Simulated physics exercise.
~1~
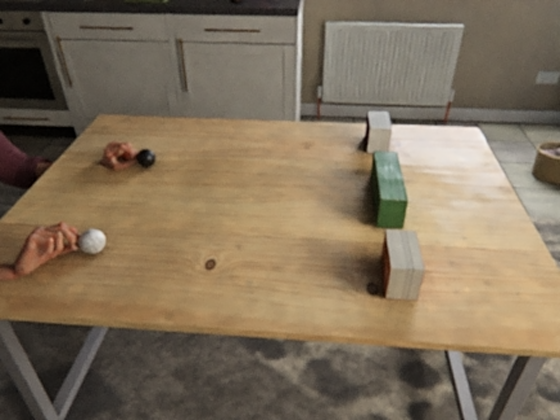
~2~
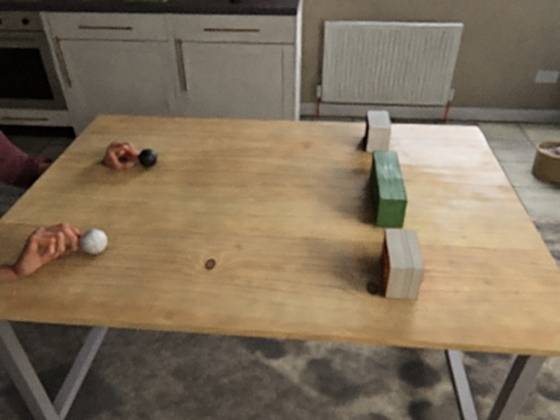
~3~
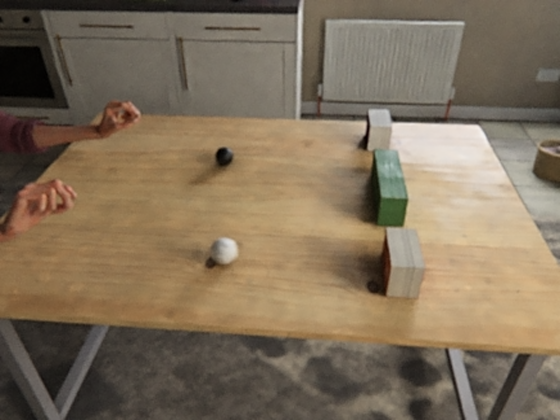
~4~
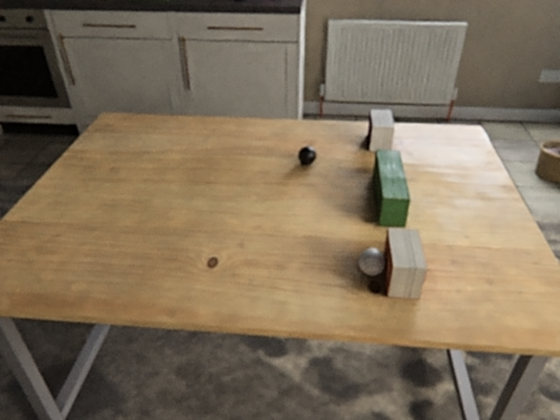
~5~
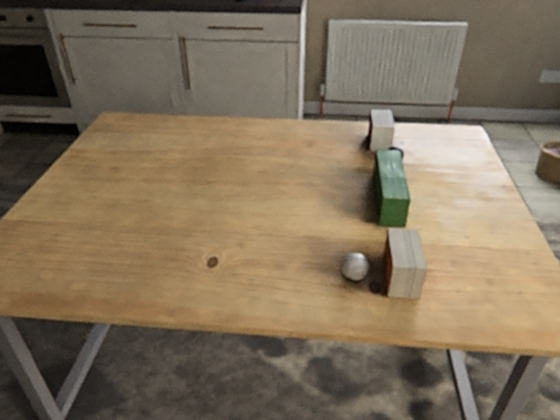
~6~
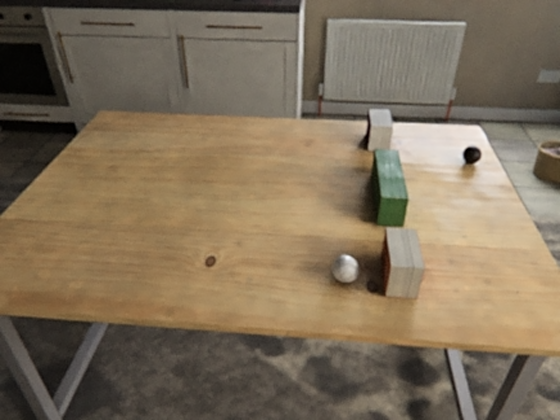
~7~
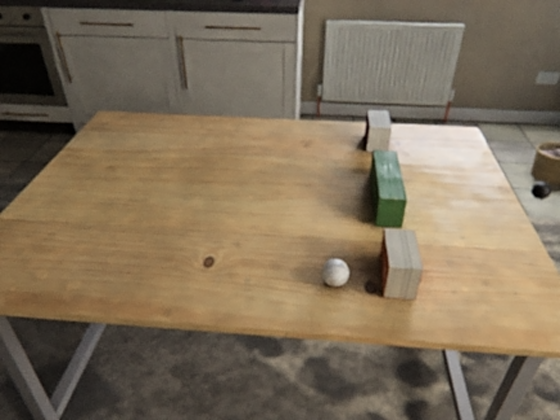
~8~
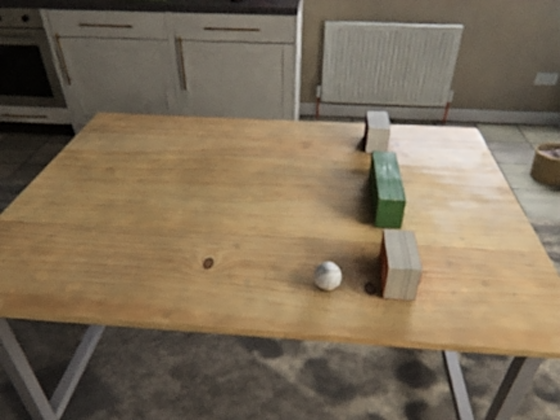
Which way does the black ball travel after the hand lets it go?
The black ball rolls to the right, away from the hand and past the blocks.
